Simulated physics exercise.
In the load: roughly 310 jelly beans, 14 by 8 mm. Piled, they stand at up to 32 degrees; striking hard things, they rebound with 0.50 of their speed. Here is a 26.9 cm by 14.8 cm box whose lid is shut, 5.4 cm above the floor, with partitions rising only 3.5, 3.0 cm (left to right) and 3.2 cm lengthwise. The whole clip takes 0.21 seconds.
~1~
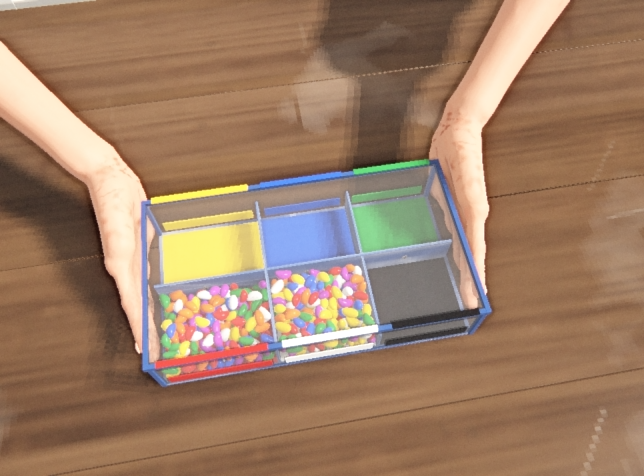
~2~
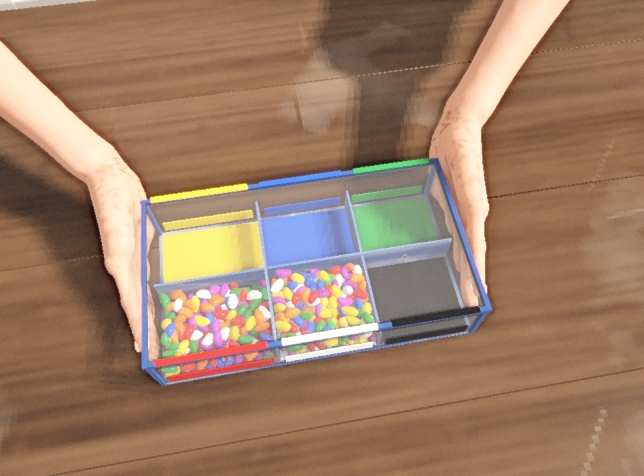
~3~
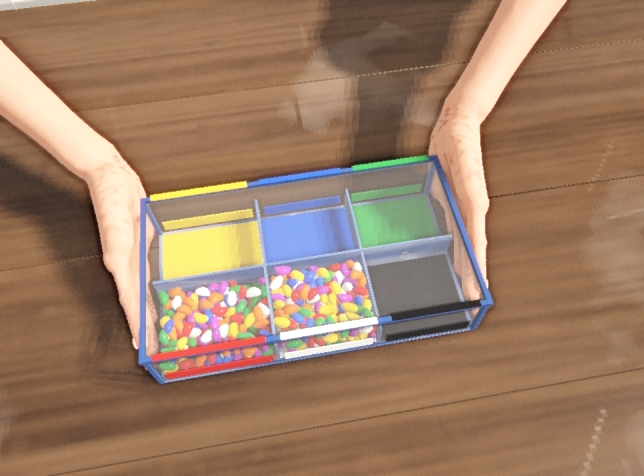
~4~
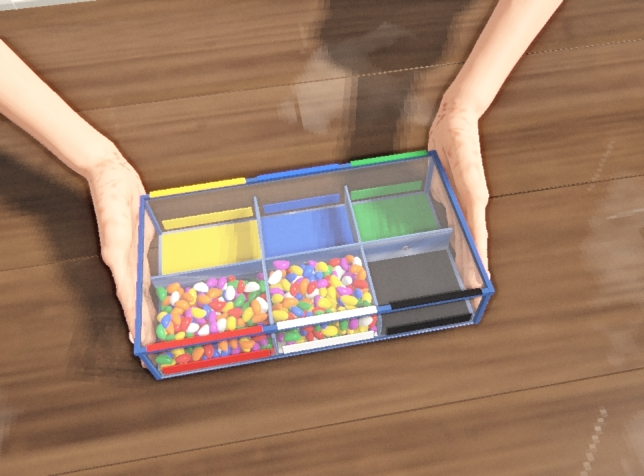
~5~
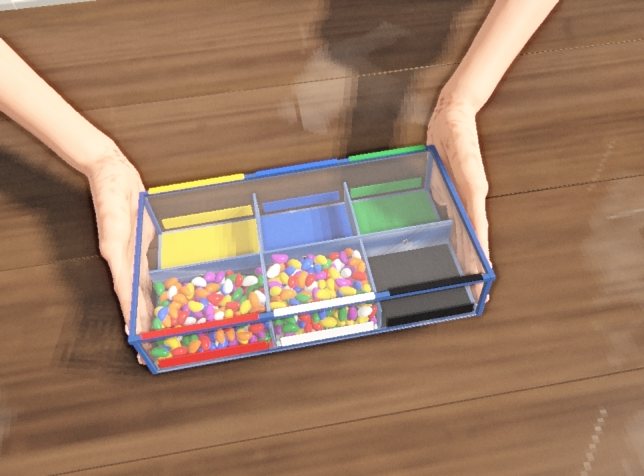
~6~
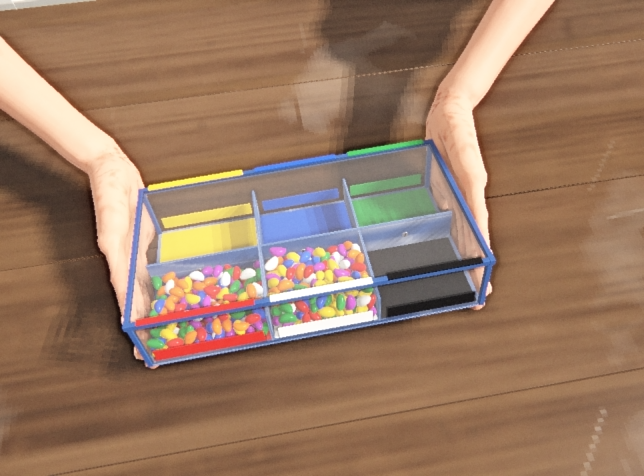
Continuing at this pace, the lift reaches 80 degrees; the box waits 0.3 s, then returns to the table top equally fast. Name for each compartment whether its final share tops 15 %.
My prediction: Red: Passes the mark; blue: Passes the mark; green: Misses the mark; yellow: Passes the mark; white: Passes the mark; black: Misses the mark.
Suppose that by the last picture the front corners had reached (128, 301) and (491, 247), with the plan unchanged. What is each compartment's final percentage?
Red 25; blue 25; green 5; yellow 20; white 20; black 0.
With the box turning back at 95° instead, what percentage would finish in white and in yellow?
In per cent, white 10 and yellow 45.
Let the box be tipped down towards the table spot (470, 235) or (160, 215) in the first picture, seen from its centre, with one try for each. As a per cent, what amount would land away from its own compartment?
60 and 45 %.
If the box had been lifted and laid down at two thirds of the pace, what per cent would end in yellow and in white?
Outcome, in per cent - yellow: 25; white: 25.
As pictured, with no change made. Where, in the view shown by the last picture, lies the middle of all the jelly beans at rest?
Near (253, 266).
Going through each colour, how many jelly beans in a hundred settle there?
Red: 25 %, blue: 25 %, green: 0 %, yellow: 30 %, white: 20 %, black: 0 %.
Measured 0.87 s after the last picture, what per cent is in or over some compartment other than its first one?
About 40 %.
Then, 0.87 s after the last picture, tilt 80 degrees; red 30 %, blue 20 %, yellow 20 %, white 25 %.
Then, 1.45 s after the last picture, tilt 43 degrees; red 25 %, blue 25 %, yellow 30 %, white 20 %.
Then, 2.09 s after the last picture, tilt 0 degrees; red 25 %, blue 25 %, yellow 30 %, white 20 %.
In the end, red 25 %, blue 25 %, green 0 %, yellow 30 %, white 20 %, black 0 %.
